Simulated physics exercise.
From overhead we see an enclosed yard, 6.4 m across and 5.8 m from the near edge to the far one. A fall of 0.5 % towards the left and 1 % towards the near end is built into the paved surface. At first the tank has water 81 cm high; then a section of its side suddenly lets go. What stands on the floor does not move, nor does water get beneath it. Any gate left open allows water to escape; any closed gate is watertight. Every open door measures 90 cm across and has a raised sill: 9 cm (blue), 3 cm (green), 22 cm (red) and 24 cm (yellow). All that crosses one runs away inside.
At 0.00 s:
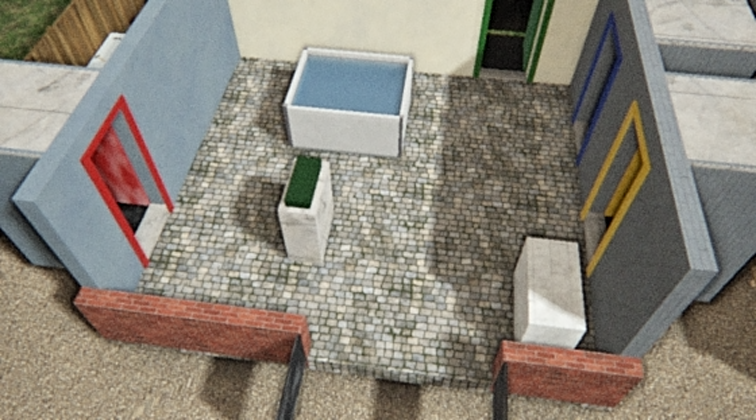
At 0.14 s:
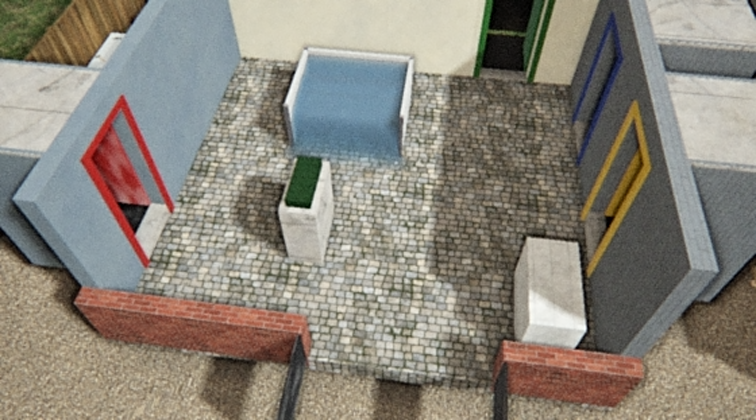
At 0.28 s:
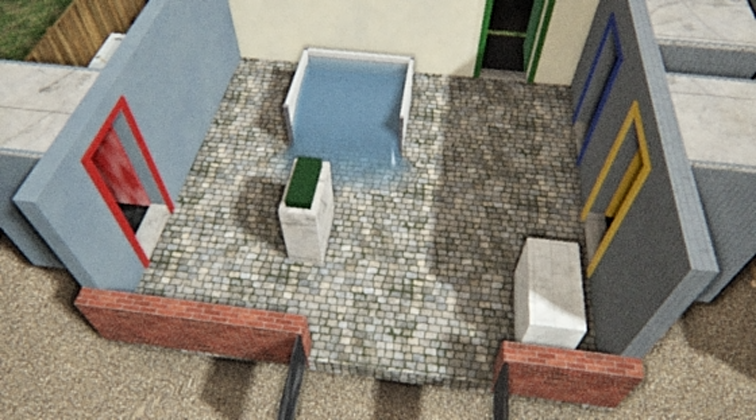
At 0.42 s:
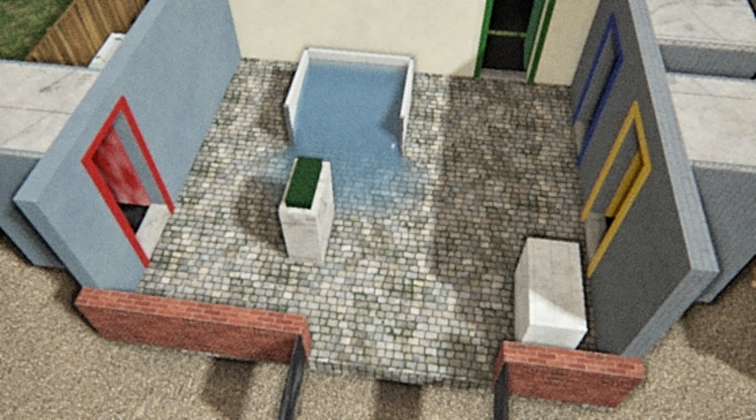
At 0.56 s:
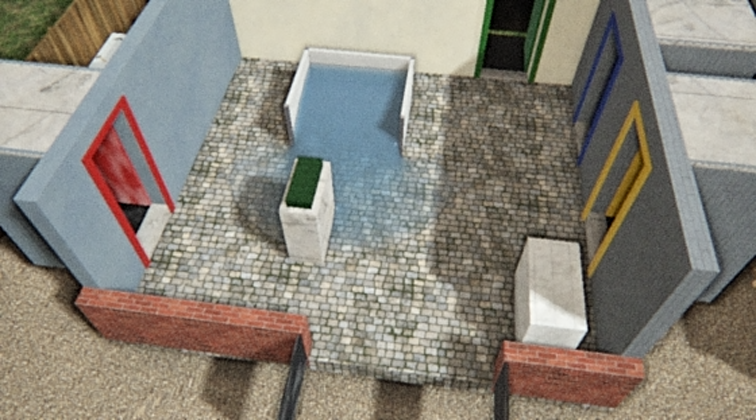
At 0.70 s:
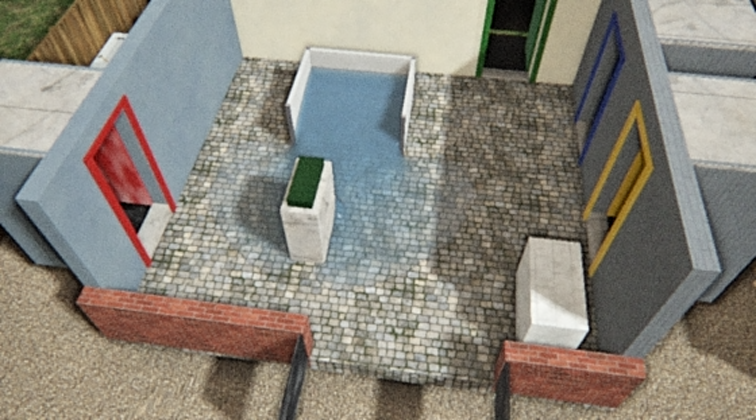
A walled yard with a paved floor held a white tank of water, until its front side opened and the water poured out, spreading across the stones and around the grass-topped white block.
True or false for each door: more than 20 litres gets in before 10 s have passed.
Blue door false, green door false, red door false, yellow door false.
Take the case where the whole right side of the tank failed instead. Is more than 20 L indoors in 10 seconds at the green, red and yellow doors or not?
So green tops it, red stays lower, yellow stays lower.
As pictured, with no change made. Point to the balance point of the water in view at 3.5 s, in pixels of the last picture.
(317, 234).
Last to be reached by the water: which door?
Green.
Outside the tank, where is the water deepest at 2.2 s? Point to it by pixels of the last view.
Spot: Approx. (126, 317).
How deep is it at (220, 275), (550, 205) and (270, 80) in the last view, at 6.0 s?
I'd read it as roughly 7, 3 and 2 cm, in that order.
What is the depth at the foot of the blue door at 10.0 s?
It's some 2.5 centimetres deep.
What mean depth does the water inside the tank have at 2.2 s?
Mean depth: About 15 cm.
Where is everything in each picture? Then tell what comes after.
The first picture shows still water, 81 cm deep, in the tank at (351, 85).
In the second picture, the front is at (404, 160), 1.0 m from the gap at (345, 139); 0.5 m2 of floor is under water; 81 cm left at the back of the tank.
In the third picture, the front is at (276, 166), 1.2 m from the gap at (346, 140); 1.6 m2 of floor is under water; 72 cm left at the back of the tank.
In the fourth picture, the front is at (417, 198), 1.6 m from the gap at (346, 142); 3.1 m2 of floor is under water; 69 cm left at the back of the tank.
In the fifth picture, the front is at (271, 231), 2.0 m from the gap at (346, 142); 5.1 m2 of floor is under water; 65 cm left at the back of the tank.
In the sixth picture, the front is at (340, 285), 2.6 m from the gap at (347, 142); 7.2 m2 of floor is under water; 56 cm left at the back of the tank.
After 1.4 s water covers 45 % of the floor and is deepest (44 cm) near (324, 211); blue door not reached, green door not reached, red door 8 cm at the sill, 0 L in, yellow door not reached.
After 2.2 s water covers 50 % of the floor and is deepest (38 cm) near (126, 317); blue door not reached, green door not reached, red door 24 cm at the sill, 5 L in, yellow door not reached.
After 3.5 s water covers 55 % of the floor and is deepest (19 cm) near (126, 317); blue door not reached, green door not reached, red door 16 cm at the sill, 8 L in, yellow door 4 cm at the sill, 0 L in.
After 6.0 s water covers 75 % of the floor and is deepest (14 cm) near (595, 378); blue door 2 cm at the sill, 0 L in, green door not reached, red door 8 cm at the sill, 9 L in, yellow door 4 cm at the sill, 0 L in.
After 10.0 s water covers 95 % of the floor and is deepest (8 cm) near (126, 317); blue door 2 cm at the sill, 0 L in, green door 4 cm at the sill, 0 L in, red door 5 cm at the sill, 9 L in, yellow door 3 cm at the sill, 0 L in.
